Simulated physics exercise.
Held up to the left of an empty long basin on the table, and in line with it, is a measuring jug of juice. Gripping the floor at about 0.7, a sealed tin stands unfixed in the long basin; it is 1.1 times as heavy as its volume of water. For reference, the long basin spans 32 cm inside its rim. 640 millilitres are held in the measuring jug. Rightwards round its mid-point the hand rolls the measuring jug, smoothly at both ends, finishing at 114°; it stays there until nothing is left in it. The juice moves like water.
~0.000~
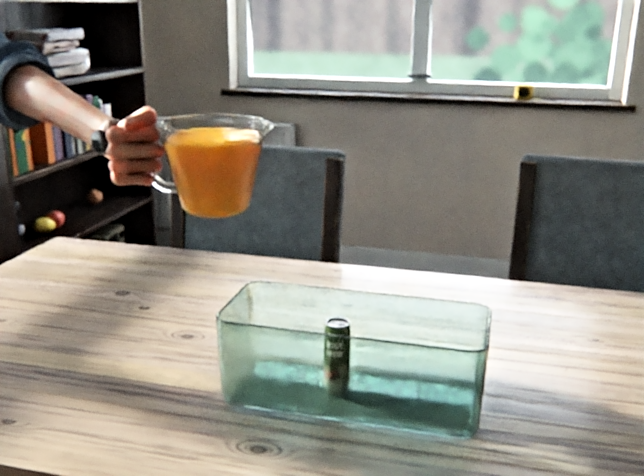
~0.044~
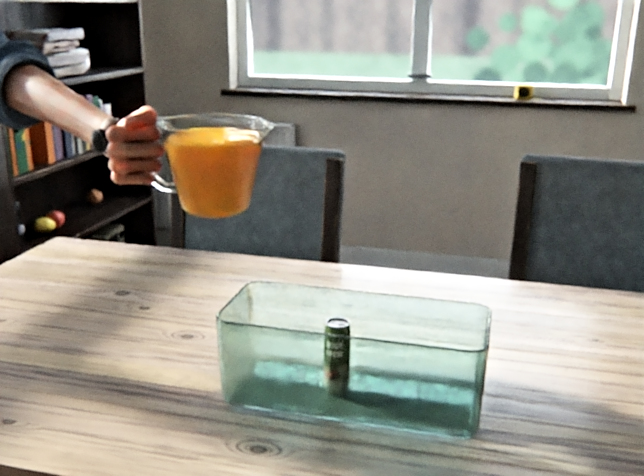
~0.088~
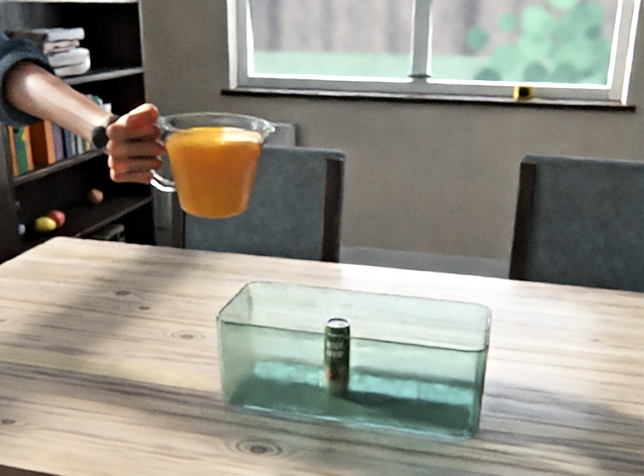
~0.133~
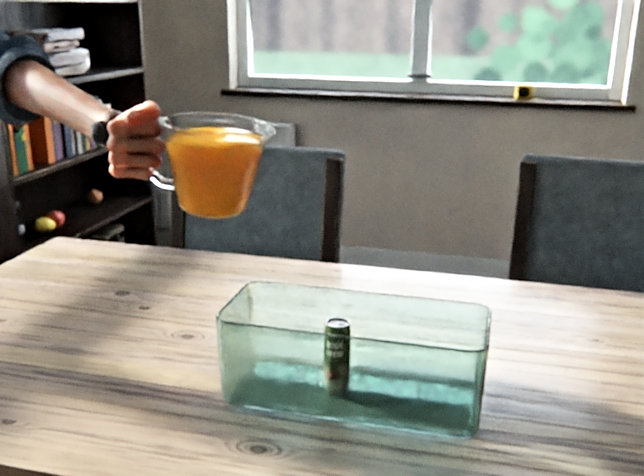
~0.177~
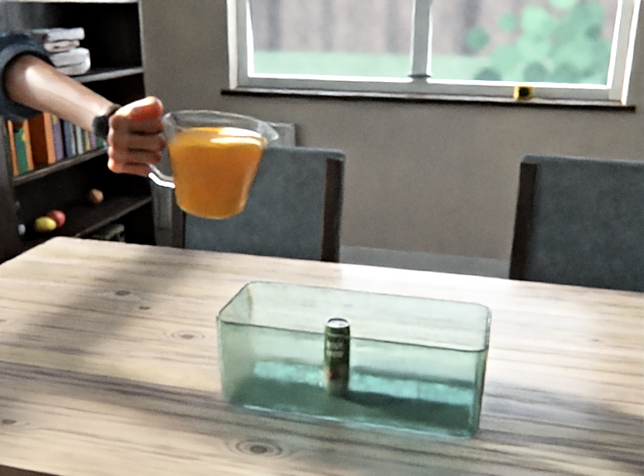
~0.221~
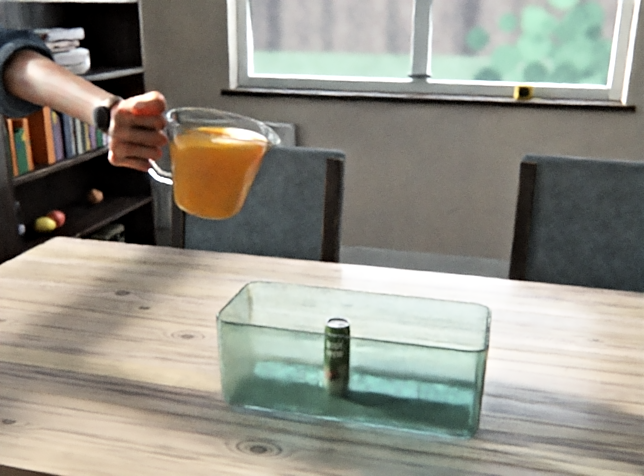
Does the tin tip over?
Yes, it tips over.
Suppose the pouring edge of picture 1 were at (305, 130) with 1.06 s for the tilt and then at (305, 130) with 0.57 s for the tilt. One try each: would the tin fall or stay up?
The tin stays vertical the first time and overturns the second time.
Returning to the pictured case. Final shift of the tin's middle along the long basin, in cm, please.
Looks like roughly 9.0 cm in total.
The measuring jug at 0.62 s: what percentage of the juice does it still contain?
Roughly 60 per cent.
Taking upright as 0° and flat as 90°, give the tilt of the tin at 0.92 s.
It leans about 0° from upright.
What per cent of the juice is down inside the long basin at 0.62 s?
About 10 per cent.
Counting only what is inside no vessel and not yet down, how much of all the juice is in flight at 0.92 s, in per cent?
Airborne share: Near 14 %.
By 0.62 s the tilt is 73° and 61 per cent is still to pour; the tin stands where it began.
By 0.92 s the tilt is 109° and 5 per cent is still to pour; the tin stands 2 cm from where it began.
By 1.23 s the tilt is 114° and 0 per cent is still to pour; the tin lies on its side.
By 1.56 s the tilt is 114° and 0 per cent is still to pour; the tin lies on its side.
At rest the tin lies on its side.
